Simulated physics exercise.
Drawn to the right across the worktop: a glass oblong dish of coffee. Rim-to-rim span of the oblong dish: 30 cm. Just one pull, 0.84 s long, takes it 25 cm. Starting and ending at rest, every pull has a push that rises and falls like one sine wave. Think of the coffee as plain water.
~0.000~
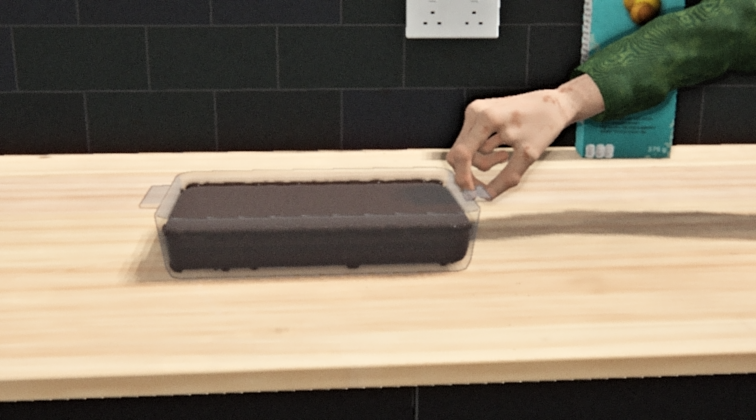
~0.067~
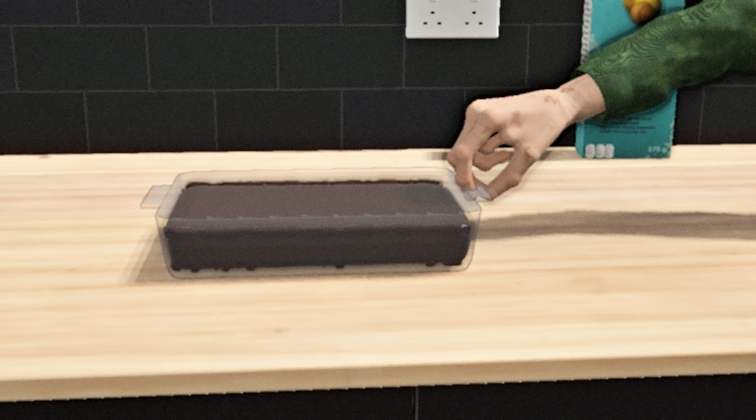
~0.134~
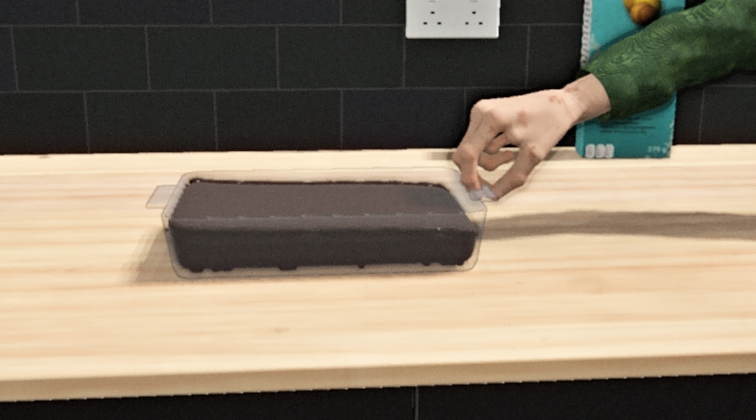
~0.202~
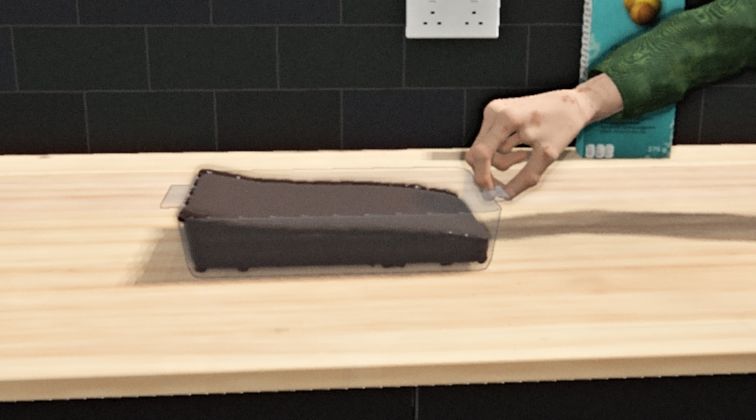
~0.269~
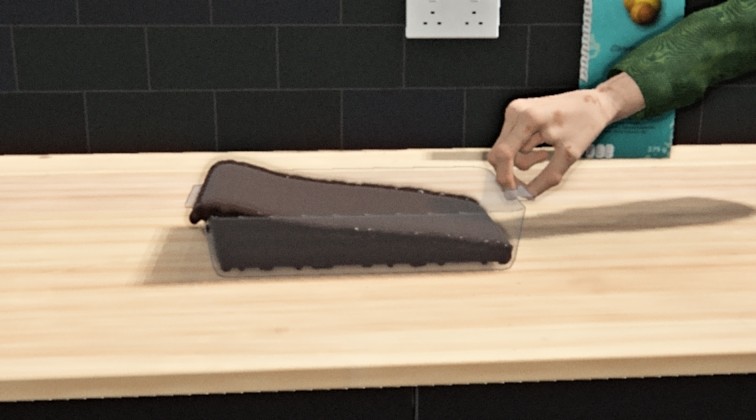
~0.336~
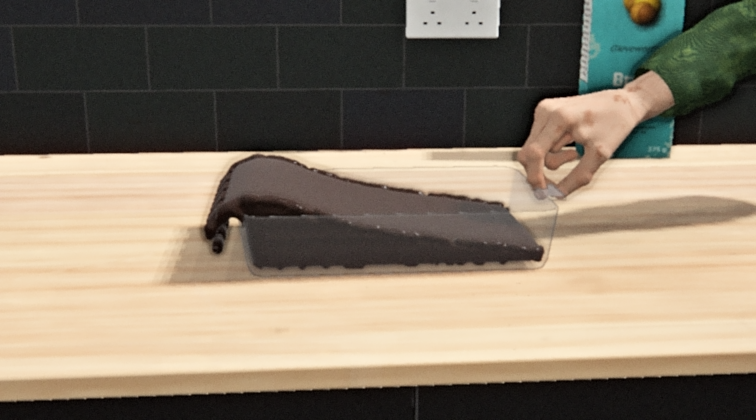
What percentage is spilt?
About 37 per cent.
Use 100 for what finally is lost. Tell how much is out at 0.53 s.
I'd say something like 30 per cent at that point.
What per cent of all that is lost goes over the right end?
About 70 per cent.
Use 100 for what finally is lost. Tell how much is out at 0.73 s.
It comes to something like 40 per cent at that moment.
Then, 0.53 s in, it has gone 19 cm; 10 per cent is out over the left end and 0 over the right.
Then, 0.73 s in, it has gone 25 cm; 10 per cent is out over the left end and 6 over the right.
Then, 0.93 s in, it has gone 25 cm; 10 per cent is out over the left end and 24 over the right.
Then, 1.13 s in, it has gone 25 cm; 10 per cent is out over the left end and 25 over the right.
Finally, 37 per cent is out in all, 12 of it over the left end.
